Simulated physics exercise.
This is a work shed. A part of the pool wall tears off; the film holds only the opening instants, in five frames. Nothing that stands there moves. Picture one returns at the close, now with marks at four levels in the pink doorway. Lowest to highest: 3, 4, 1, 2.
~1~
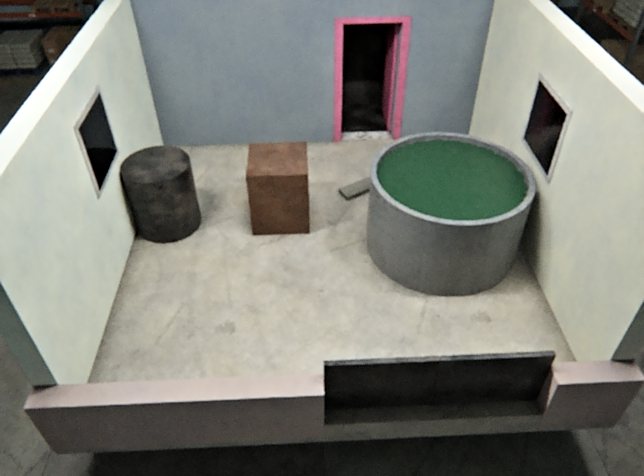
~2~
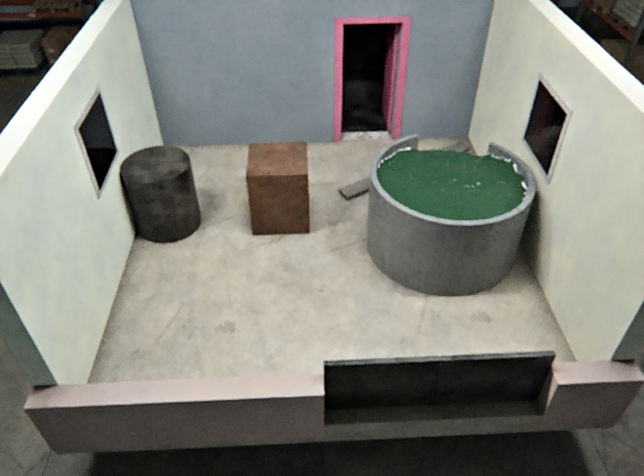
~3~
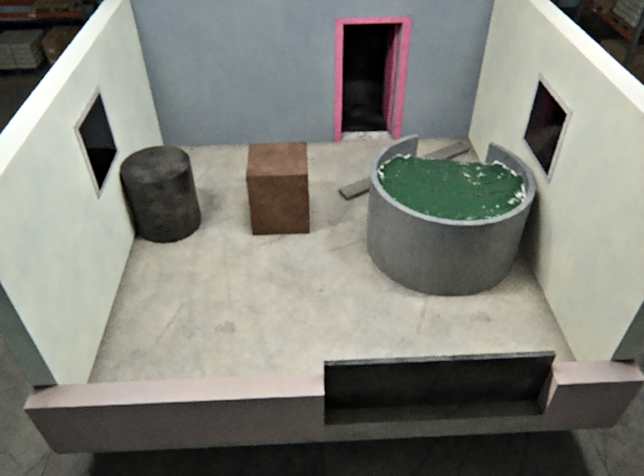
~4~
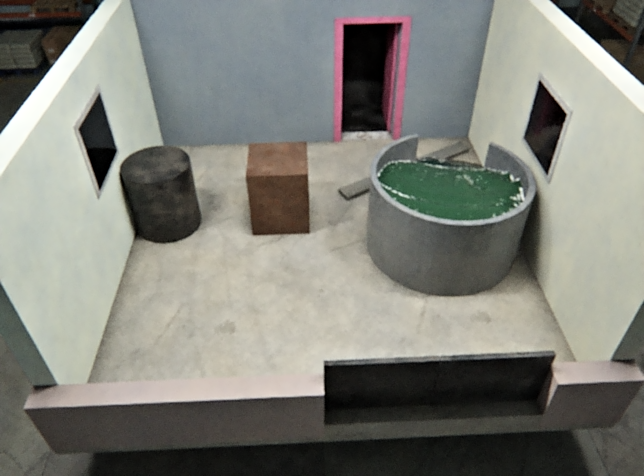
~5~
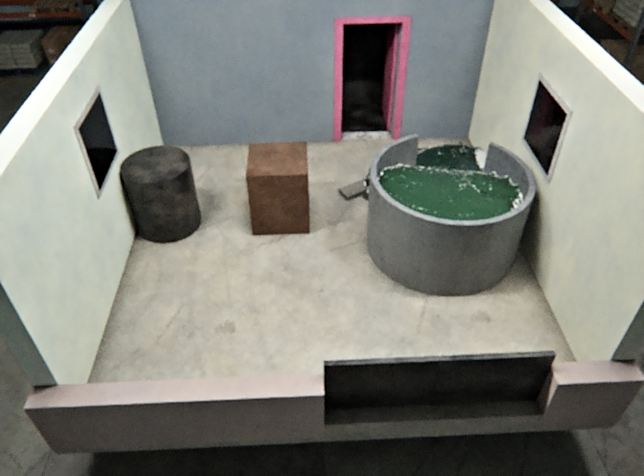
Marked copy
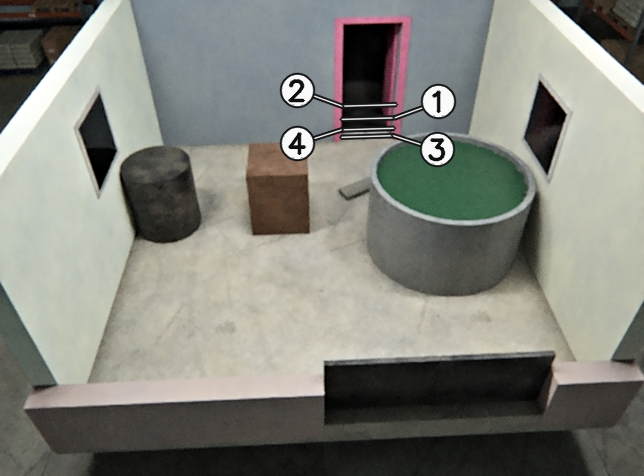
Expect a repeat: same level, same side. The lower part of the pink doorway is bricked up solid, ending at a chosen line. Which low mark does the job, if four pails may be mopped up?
Height 1.
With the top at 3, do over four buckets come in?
Yes, it does.
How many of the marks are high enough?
Two of the four.
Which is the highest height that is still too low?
That would be 4.
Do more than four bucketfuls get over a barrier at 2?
No, that is safe.
On the marked copy, 1 at (368, 118); 2 at (369, 105); 3 at (367, 136); 4 at (367, 129); from the bottom up 3, 4, 1, 2.
For height 1, a splash gets over, under a bucket.
For height 2, nothing gets over.
For height 3, dozens of bucketfuls pour in.
For height 4, about 9 bucketfuls get in.
